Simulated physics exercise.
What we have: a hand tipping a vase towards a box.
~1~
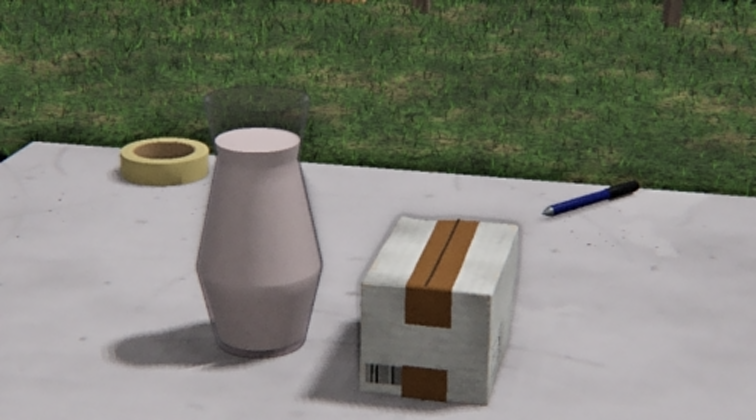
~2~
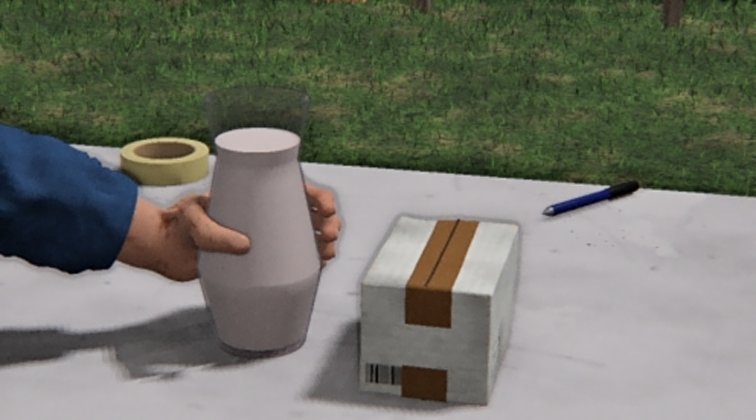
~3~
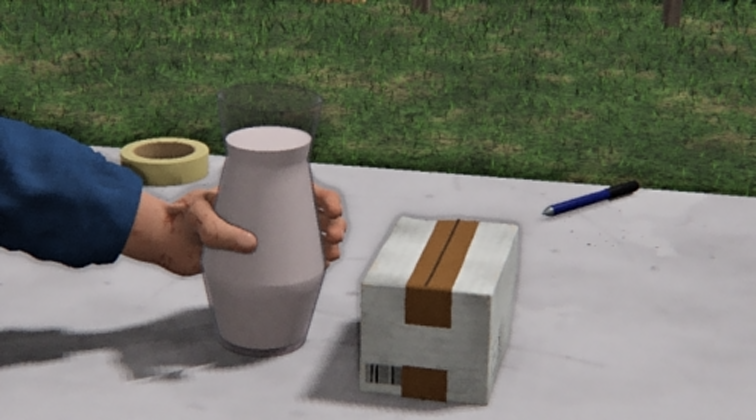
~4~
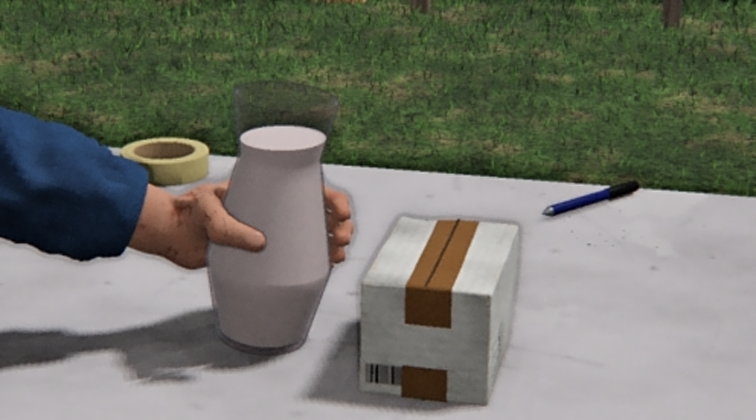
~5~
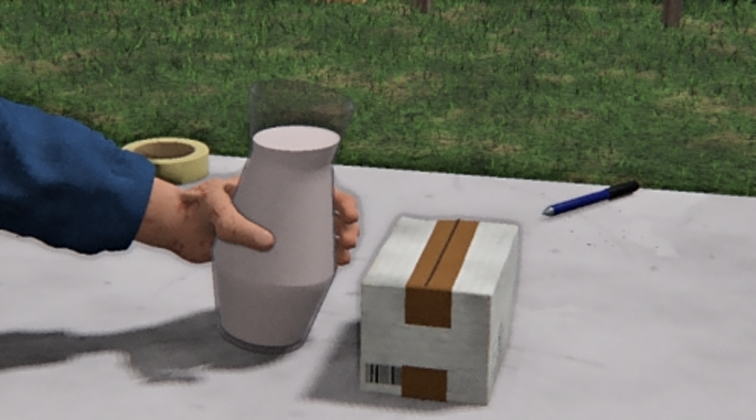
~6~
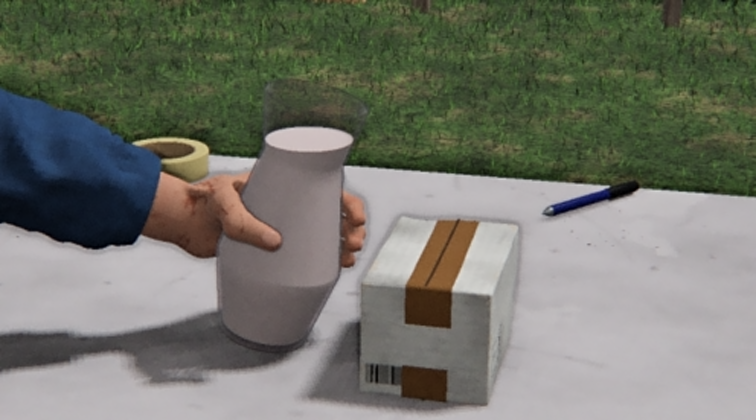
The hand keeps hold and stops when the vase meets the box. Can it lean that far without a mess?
As it turns out, it keeps it all in.
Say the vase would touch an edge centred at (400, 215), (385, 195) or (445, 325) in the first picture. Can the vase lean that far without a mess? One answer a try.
As listed: Loses none, is safe, leaks.
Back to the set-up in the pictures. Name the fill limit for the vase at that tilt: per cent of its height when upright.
Close to 90 %.
Soon after, the vase leans by about 20°; nothing has left it.
Later, the vase leans by about 30°; nothing has left it.
In the end, the vase leans by about 30°, against the box; nothing has left it.
